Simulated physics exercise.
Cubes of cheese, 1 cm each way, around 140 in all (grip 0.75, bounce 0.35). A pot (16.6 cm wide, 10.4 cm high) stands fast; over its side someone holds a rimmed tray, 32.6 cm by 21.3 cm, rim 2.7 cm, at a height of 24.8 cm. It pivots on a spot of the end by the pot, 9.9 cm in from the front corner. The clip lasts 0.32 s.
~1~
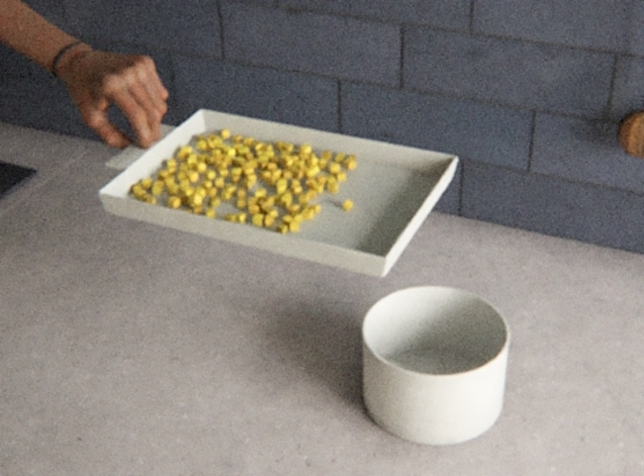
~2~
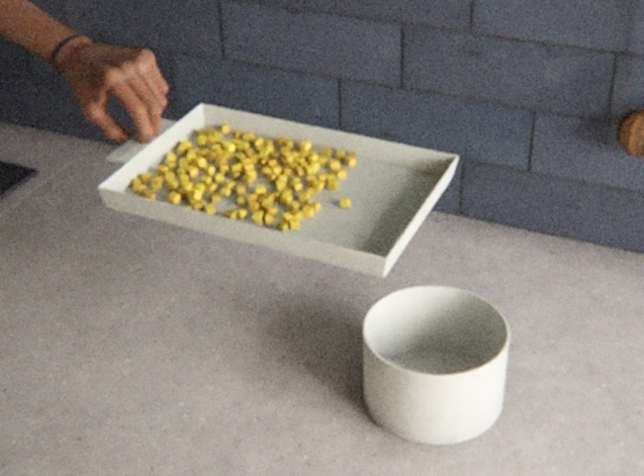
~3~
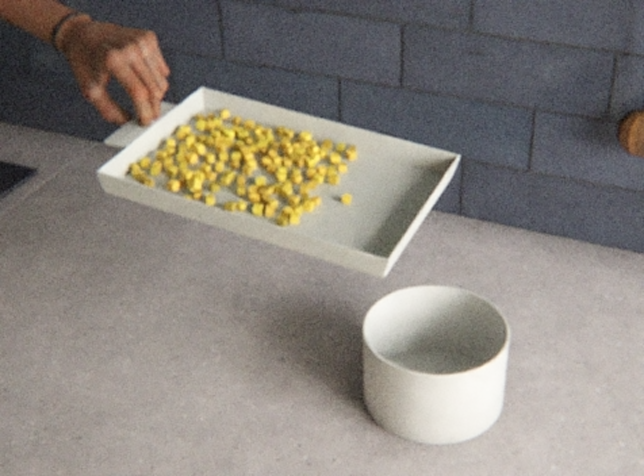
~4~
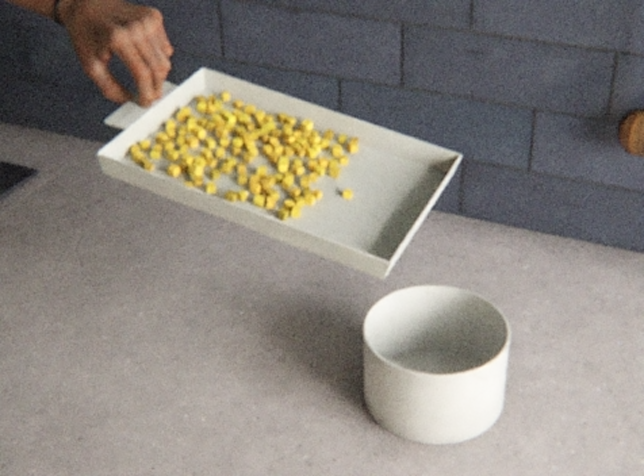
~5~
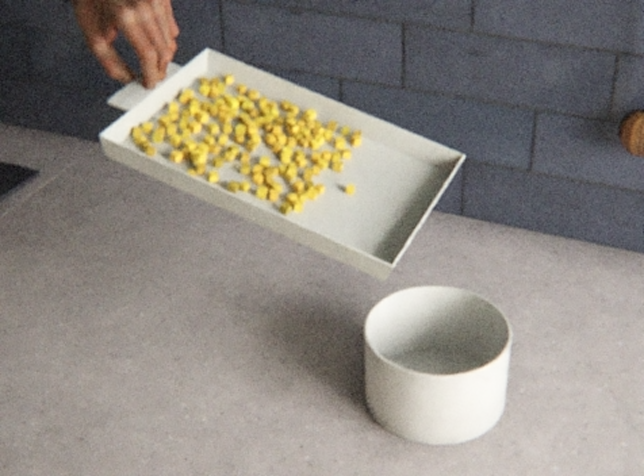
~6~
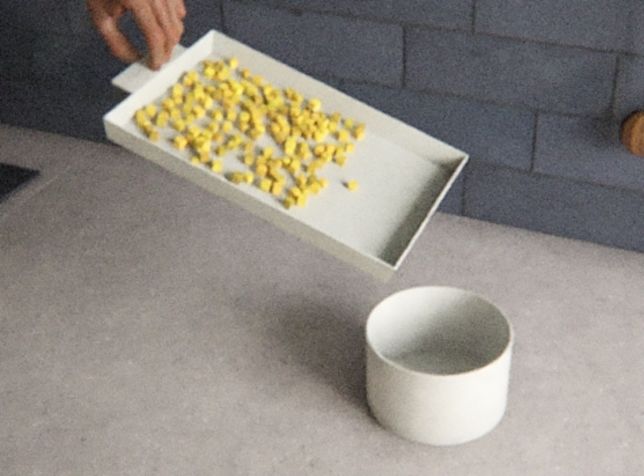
A hand raises the left end of a tray of yellow cubes beside a pot.
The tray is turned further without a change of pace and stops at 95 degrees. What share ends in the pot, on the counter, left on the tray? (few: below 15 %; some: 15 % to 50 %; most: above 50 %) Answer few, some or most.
In the pot: Some; on the counter: Most; left on the tray: Few.
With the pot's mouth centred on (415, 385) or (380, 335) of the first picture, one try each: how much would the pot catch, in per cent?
About 55 and 0 per cent.
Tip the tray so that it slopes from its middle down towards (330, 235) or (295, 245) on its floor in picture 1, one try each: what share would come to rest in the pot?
About 0 and 5 per cent.
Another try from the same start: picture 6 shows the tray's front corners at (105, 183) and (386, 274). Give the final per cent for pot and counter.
Pot 0, counter 95.
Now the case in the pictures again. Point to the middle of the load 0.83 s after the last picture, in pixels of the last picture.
Around (433, 271).
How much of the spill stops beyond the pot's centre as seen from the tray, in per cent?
About 90 per cent.
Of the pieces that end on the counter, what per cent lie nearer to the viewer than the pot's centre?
Roughly 90 per cent.
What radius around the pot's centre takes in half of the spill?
About 24 cm.
Then, 0.50 s after the last picture, tilt 55 degrees; the tray holds 100 %, the pot 0 %.
Then, 0.83 s after the last picture, tilt 79 degrees; the tray holds 50 %, the pot 5 %.
Then, 1.26 s after the last picture, tilt 95 degrees; the tray holds 30 %, the pot 15 %.
In the end, pot 35 %, counter 55 %, tray 5 %.
